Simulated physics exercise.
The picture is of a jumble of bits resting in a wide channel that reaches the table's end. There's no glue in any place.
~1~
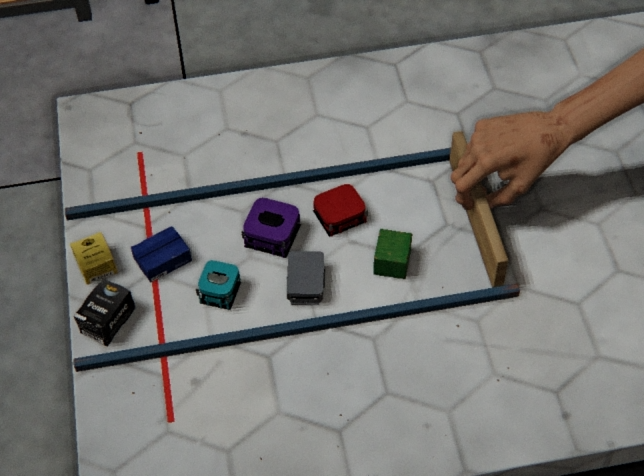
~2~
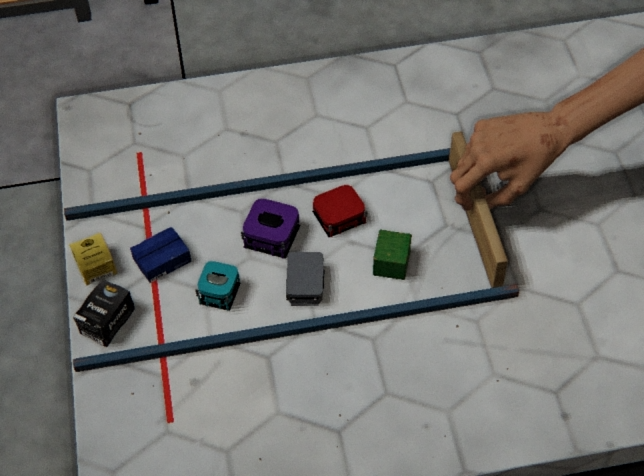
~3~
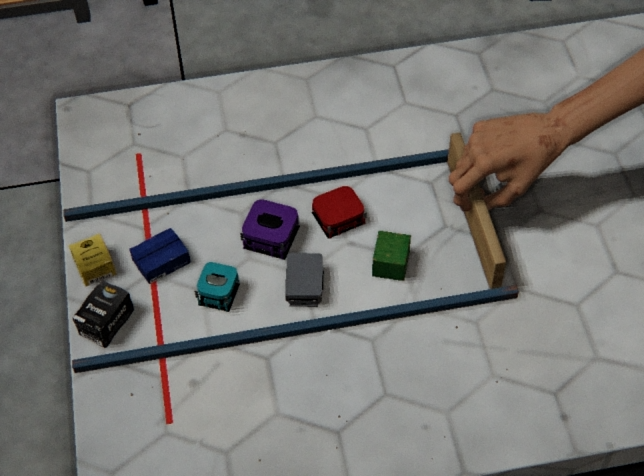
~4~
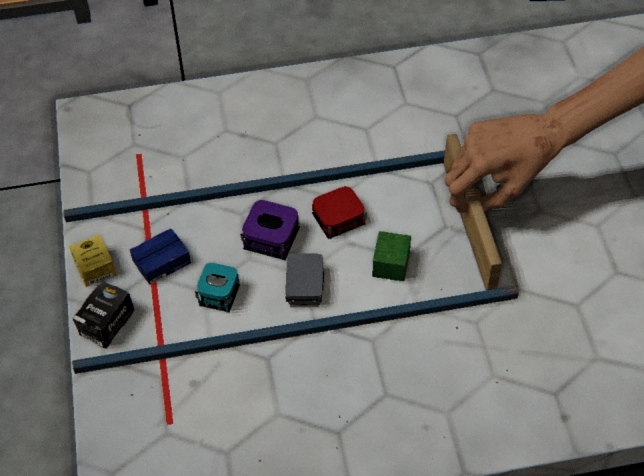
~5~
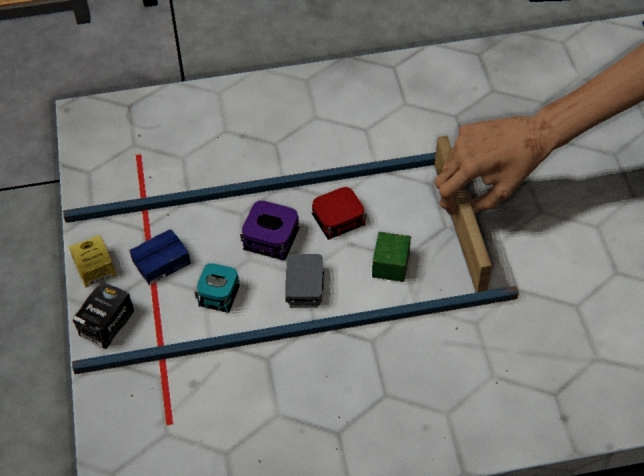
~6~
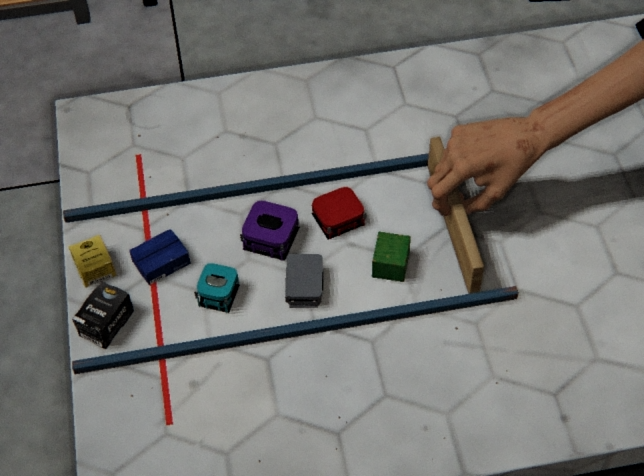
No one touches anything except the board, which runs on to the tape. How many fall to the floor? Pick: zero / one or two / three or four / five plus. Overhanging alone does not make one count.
That comes to three or four.
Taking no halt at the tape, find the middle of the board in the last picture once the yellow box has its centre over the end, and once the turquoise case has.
The middle is at (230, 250) when it's the yellow box, and at (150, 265) when it's the turquoise case.
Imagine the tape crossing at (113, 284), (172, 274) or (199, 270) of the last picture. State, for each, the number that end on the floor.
Per try: 6; 3; 1.
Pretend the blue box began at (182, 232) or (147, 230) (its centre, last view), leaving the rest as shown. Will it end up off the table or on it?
Place by place, it survives; remains up.
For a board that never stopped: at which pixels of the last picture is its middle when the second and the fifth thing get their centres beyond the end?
The first puts it near (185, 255), the next near (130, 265).
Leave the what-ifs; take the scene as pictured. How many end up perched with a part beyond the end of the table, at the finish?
The count is 2.
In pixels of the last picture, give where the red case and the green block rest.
Around (126, 242) and around (138, 303).
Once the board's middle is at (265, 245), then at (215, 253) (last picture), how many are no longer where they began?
That gives 6 for the first and 8 for the second.
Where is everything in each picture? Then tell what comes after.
In the first picture, yellow box (94, 258); black box (105, 312); blue box (161, 254); board (477, 208); tape (154, 275).
In the second picture, black box (105, 312); green block (392, 255).
In the third picture, blue box (160, 255); red case (338, 212).
In the fourth picture, yellow box (93, 260); purple case (271, 229).
In the fifth picture, black box (104, 314); turquoise case (218, 288).
In the sixth picture, yellow box (93, 261); black box (104, 314); blue box (160, 257); board (454, 214); tape (153, 278).
A little later, none off yet; yellow box at rest near (93, 261); black box at rest near (104, 314); blue box at rest near (160, 257).
Next, none off yet; yellow box at rest near (93, 261); black box at rest near (104, 314); blue box at rest near (157, 257).
Later still, one off so far; yellow box dropping near (42, 330); black box shifted about its own width near (73, 325); blue box shifted well along near (80, 278).
When it is over, the number that fall off is three or four; down, blue box, black box and yellow box.
